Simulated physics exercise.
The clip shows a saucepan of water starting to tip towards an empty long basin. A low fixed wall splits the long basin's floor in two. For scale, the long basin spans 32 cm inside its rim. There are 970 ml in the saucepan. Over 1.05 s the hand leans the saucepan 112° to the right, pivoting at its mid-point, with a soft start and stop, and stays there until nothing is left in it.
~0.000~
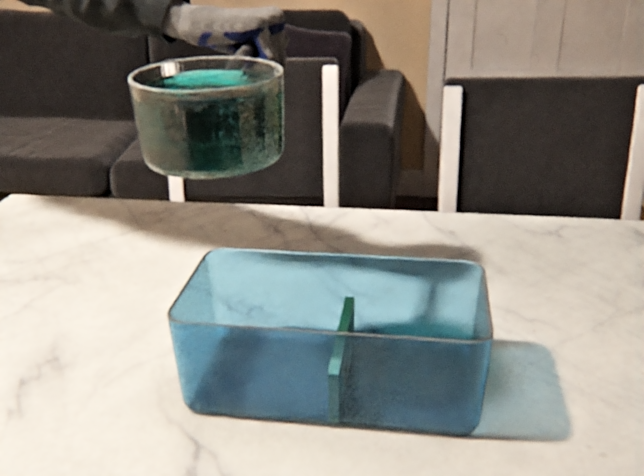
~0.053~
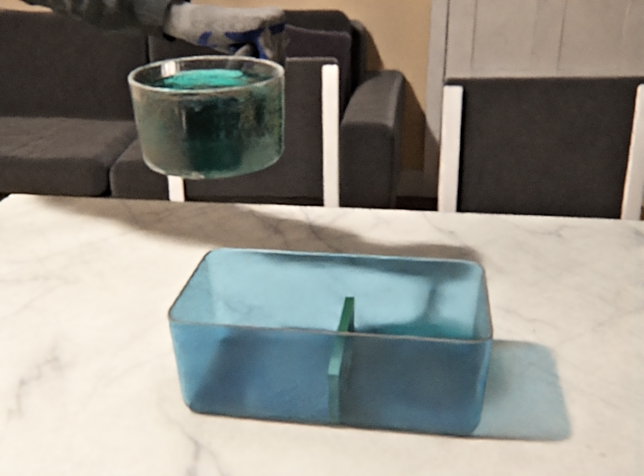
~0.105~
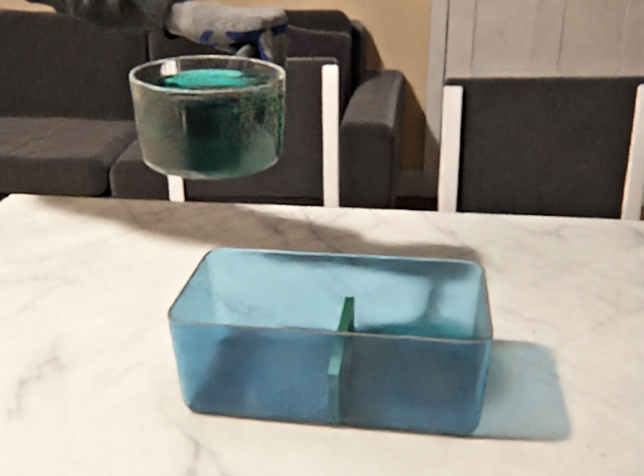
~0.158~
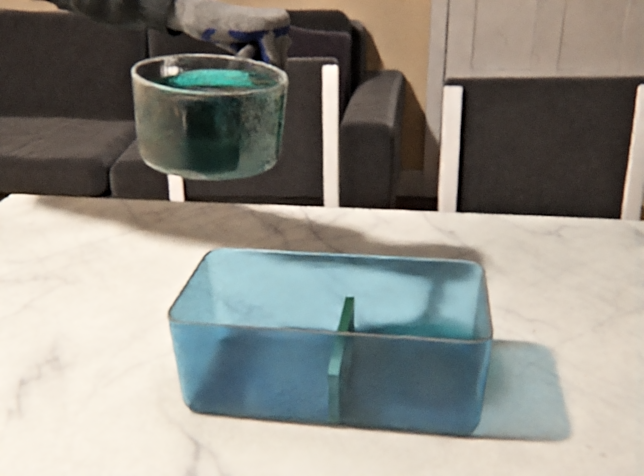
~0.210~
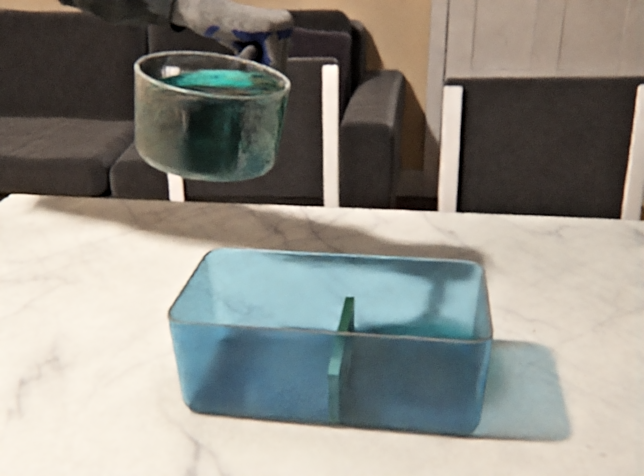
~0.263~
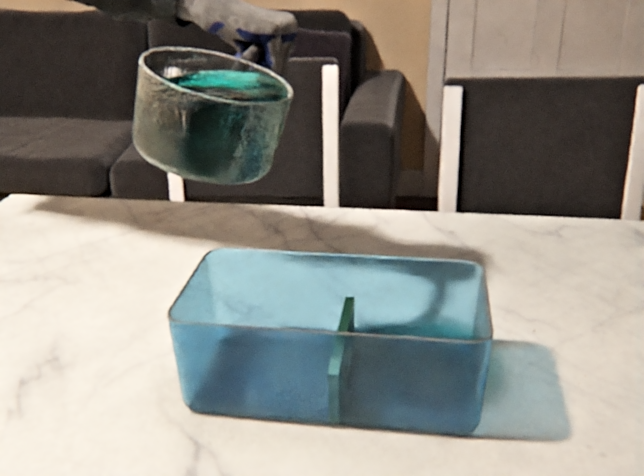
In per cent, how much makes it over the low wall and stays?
About 71 per cent.
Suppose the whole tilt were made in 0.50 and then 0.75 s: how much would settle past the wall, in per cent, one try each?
First 45, then 65 per cent.
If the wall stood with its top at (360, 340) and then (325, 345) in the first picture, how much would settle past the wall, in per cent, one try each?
First 55, then 80 per cent.
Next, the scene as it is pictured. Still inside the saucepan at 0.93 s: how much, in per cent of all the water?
Some 7 per cent.
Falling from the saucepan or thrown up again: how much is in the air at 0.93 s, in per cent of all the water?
Near 12 in a hundred.
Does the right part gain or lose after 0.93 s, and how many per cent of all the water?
It goes up by about 1.
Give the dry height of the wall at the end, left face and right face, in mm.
Some 50 mm on the left and 28 mm on the right.
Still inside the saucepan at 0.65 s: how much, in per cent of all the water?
About 48 per cent.
Then, 0.65 s in, the tilt is 76° and 49 per cent is still to pour, 1 is left of the wall and 12 right of it.
Then, 0.93 s in, the tilt is 109° and 7 per cent is still to pour, 11 is left of the wall and 70 right of it.
Then, 1.23 s in, the tilt is 112° and 0 per cent is still to pour, 27 is left of the wall and 71 right of it.
Then, 1.55 s in, the tilt is 112° and 0 per cent is still to pour, 28 is left of the wall and 71 right of it.
Finally, 28 per cent lies left of the wall, 71 right of it and 1 outside.
